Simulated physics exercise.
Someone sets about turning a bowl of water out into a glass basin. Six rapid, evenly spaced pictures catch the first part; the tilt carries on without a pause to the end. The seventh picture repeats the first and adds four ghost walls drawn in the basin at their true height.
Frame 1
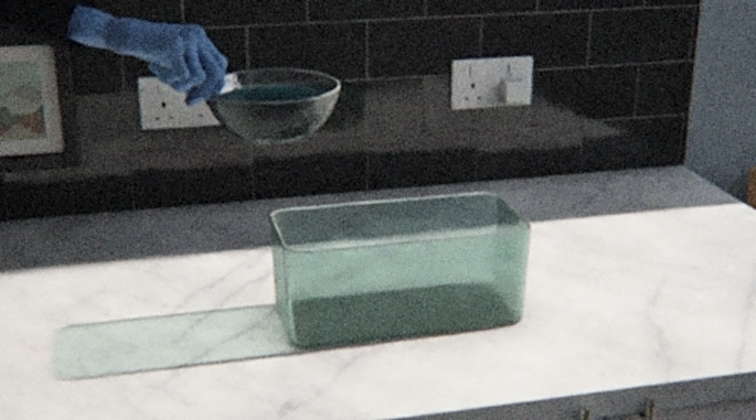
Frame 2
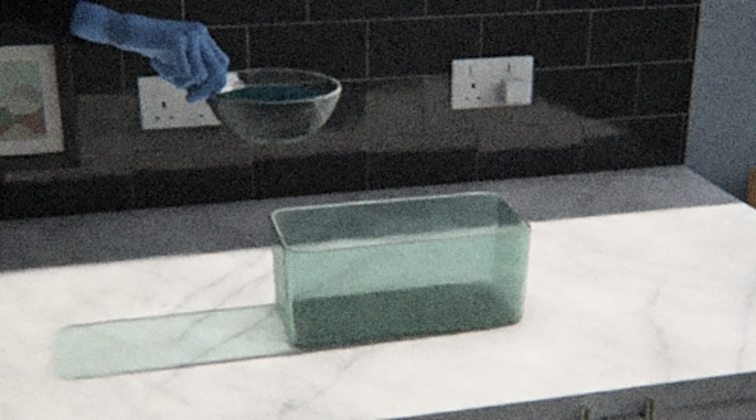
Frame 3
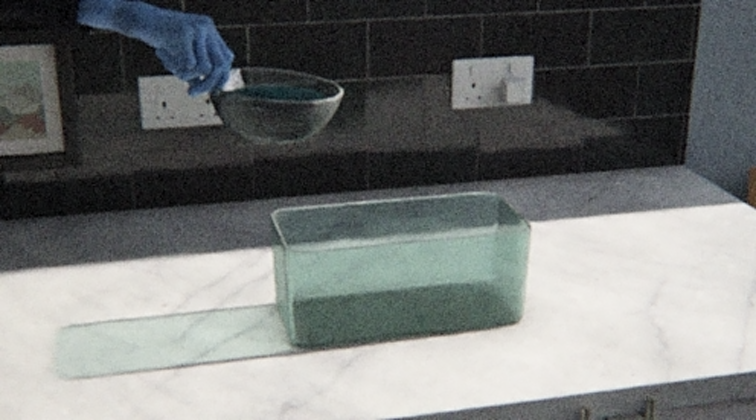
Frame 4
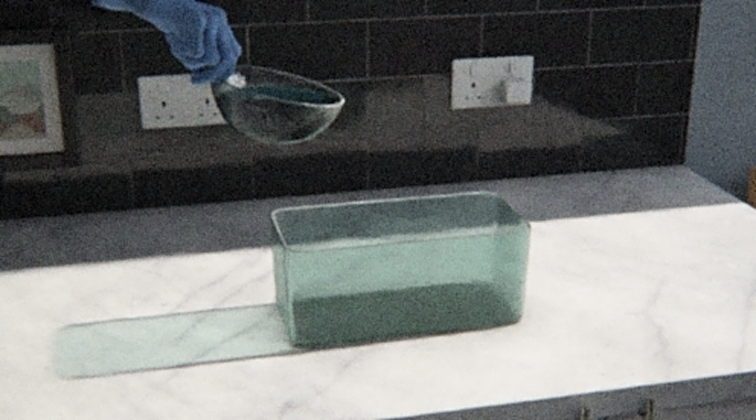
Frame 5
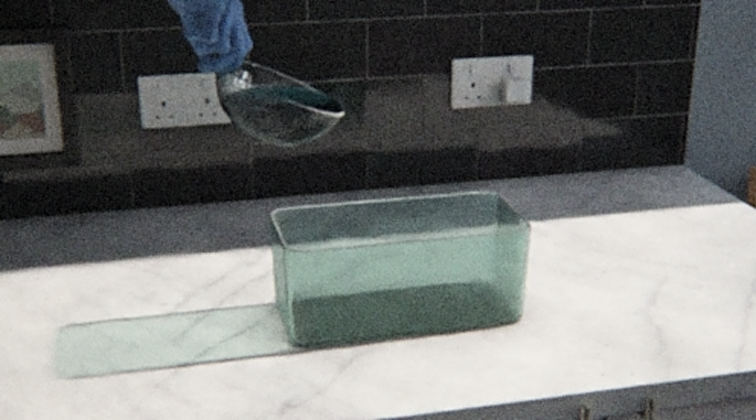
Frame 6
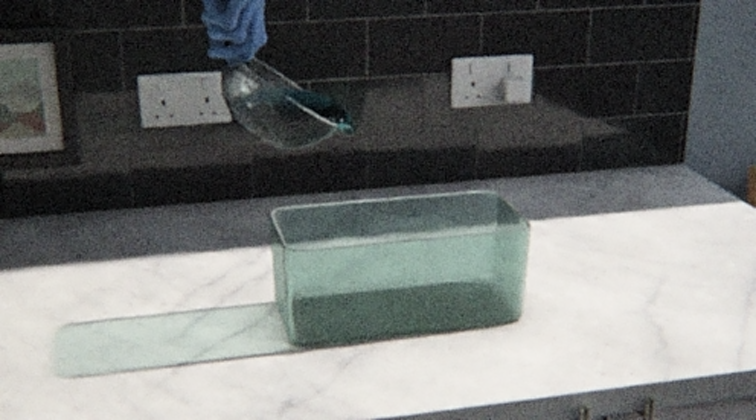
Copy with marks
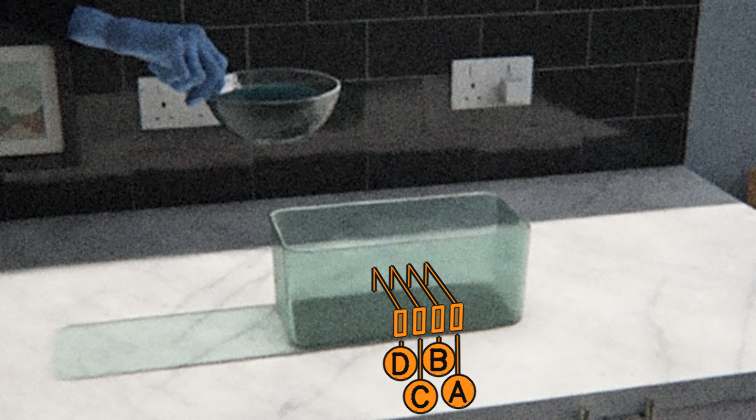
The footage shows a blue-gloved hand holding a clear glass bowl of water above a rectangular glass basin on a marble counter, then tilting it gradually to the right until water begins to slip over the lip.
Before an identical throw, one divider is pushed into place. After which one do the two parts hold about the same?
D.
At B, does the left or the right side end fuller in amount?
The left one.
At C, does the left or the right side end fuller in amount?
The left side.
In orange, A at (457, 335); B at (438, 337); C at (420, 339); D at (401, 341).
For position A, about 83 % ends left of the wall and 15 % right of it.
For position B, about 87 % ends left of the wall and 11 % right of it.
For position C, about 82 % ends left of the wall and 17 % right of it.
For position D, about 51 % ends left of the wall and 48 % right of it.
